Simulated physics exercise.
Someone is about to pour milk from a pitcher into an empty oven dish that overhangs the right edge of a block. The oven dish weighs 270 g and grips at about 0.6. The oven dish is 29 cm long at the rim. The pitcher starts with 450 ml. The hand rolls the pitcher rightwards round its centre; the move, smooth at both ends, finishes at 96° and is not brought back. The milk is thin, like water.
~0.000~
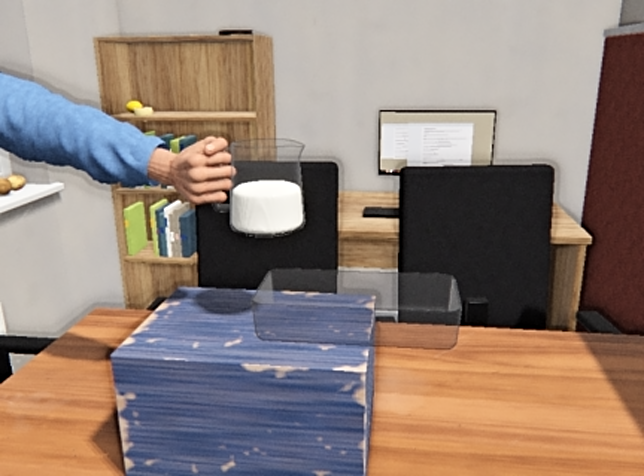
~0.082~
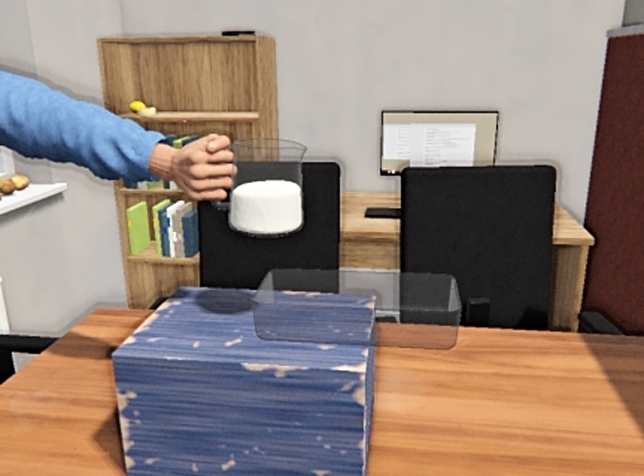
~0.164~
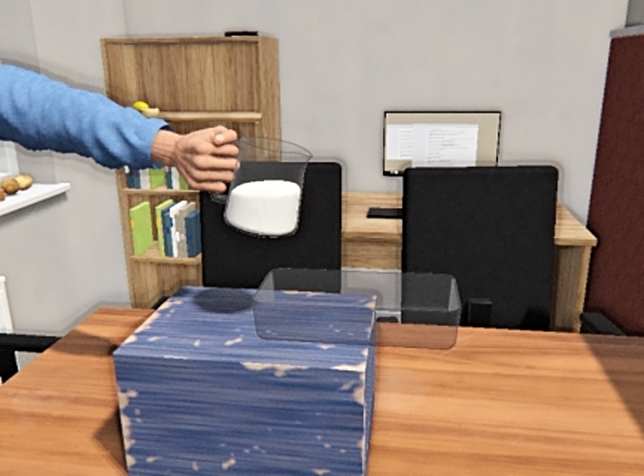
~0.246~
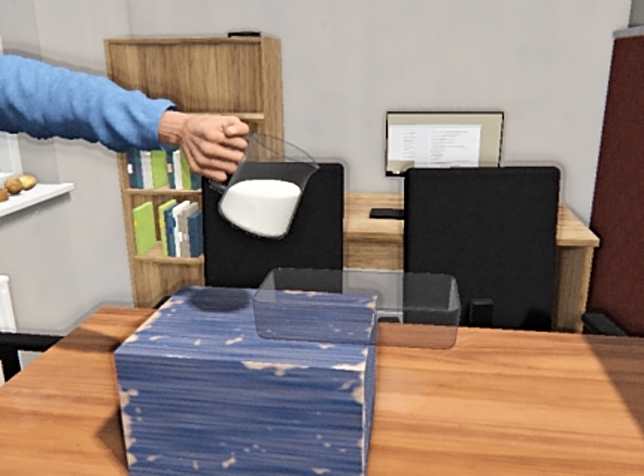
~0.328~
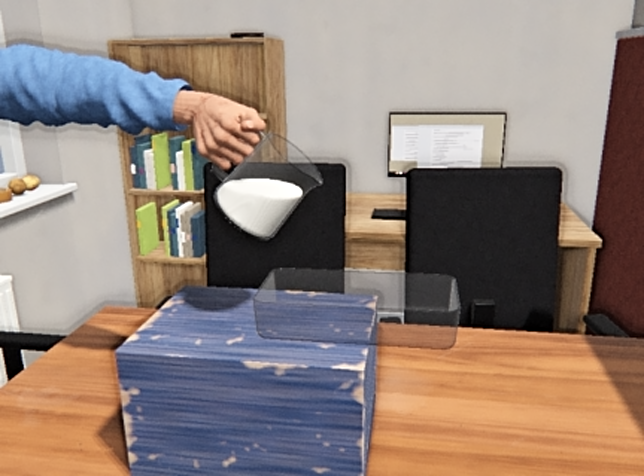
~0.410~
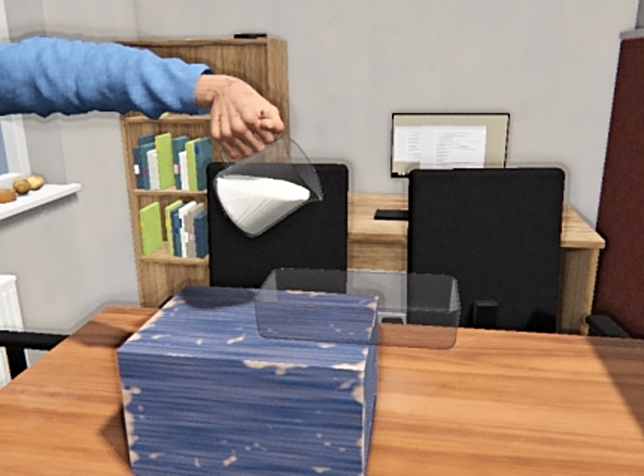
A hand in a blue sleeve held a clear pitcher of milk above a blue block and an empty glass dish, then steadily tilted it far over to the right, the milk shifting inside.
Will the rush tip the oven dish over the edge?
The oven dish remains level.
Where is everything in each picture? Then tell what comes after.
The first picture shows tilt 0°; pouring edge (305, 145); surface from (235, 187) to (300, 188); the oven dish's rim runs from (261, 286) to (457, 293); the block's edge is at (363, 372).
The second picture shows tilt 3°; pouring edge (307, 148); surface from (235, 188) to (300, 187).
The third picture shows tilt 12°; pouring edge (313, 155); surface from (234, 189) to (300, 188).
The fourth picture shows tilt 25°; pouring edge (319, 167); surface from (230, 188) to (300, 189).
The fifth picture shows tilt 41°; pouring edge (323, 183); surface from (222, 186) to (303, 191).
The sixth picture shows tilt 58°; pouring edge (322, 199); surface from (221, 176) to (311, 192).
Then, 0.65 s in, the tilt is 94° and 71 per cent is still to pour; the oven dish lies level with 4 per cent in it.
Then, 0.83 s in, the tilt is 96° and 38 per cent is still to pour; the oven dish lies level with 41 per cent in it.
Then, 1.02 s in, the tilt is 96° and 20 per cent is still to pour; the oven dish lies level with 58 per cent in it.
Then, 1.22 s in, the tilt is 96° and 11 per cent is still to pour; the oven dish lies level with 76 per cent in it.
Finally, the oven dish lies level with 88 per cent in it.
